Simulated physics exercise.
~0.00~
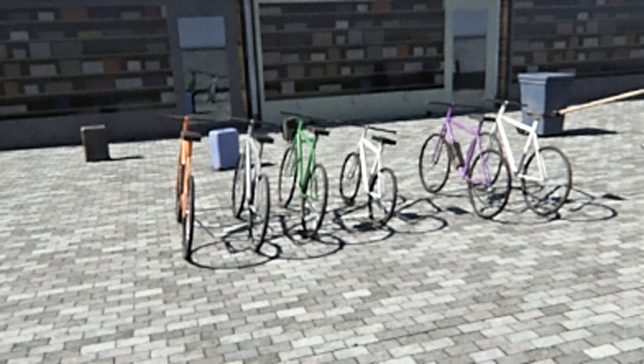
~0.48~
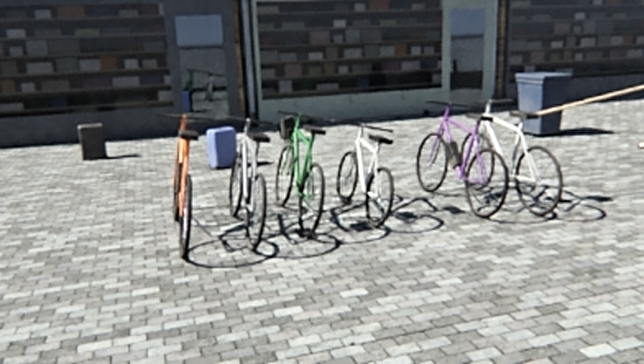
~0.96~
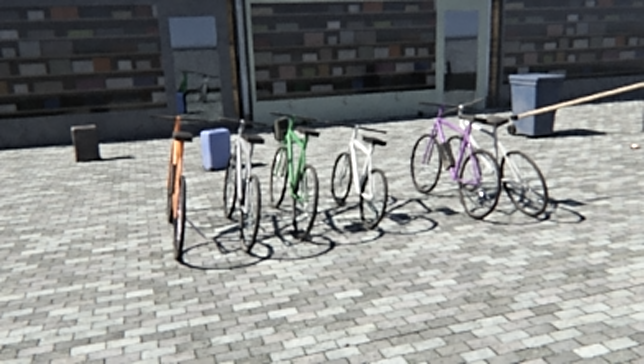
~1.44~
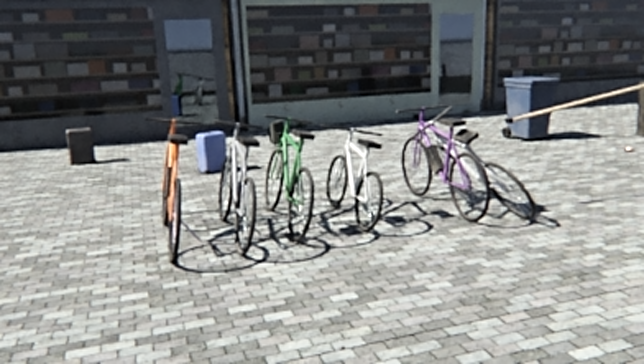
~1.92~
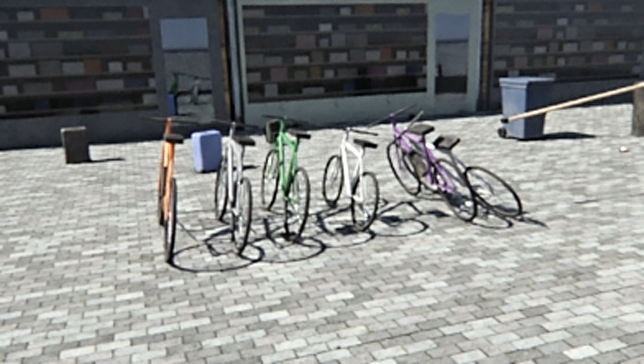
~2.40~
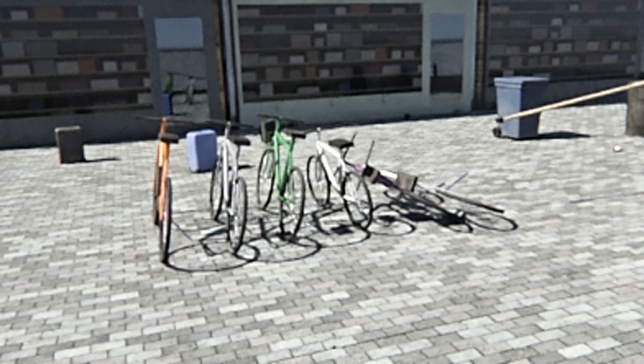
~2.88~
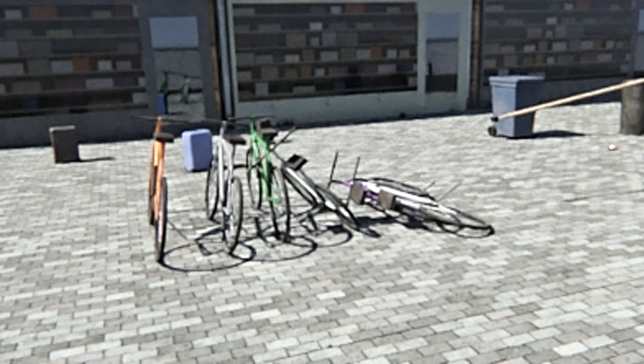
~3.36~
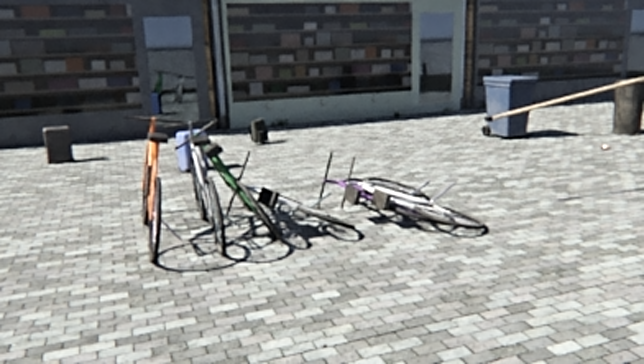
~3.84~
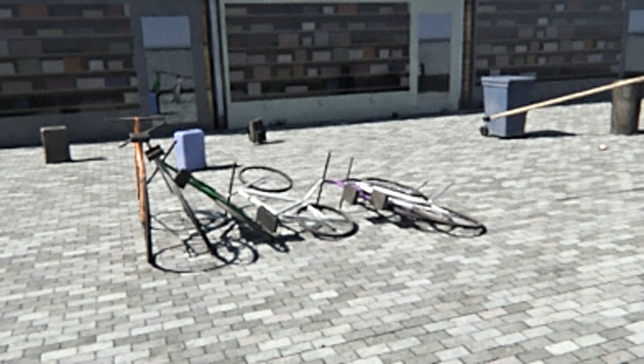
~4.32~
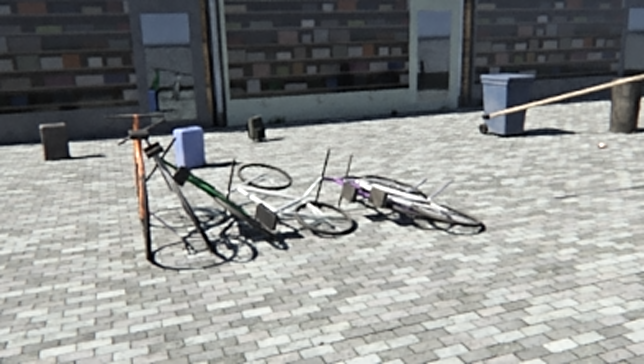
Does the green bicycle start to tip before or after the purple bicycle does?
The green bicycle starts to tip after the purple one, which is already down on the paving by the time the green one begins to lean over.
We see a row of parked bicycles on a paved square, a pole reaching in from the right. The rightmost white one tips left, and the purple, white and green ones topple in turn, ending in a tangle with only the orange bicycle standing, slightly tilted.
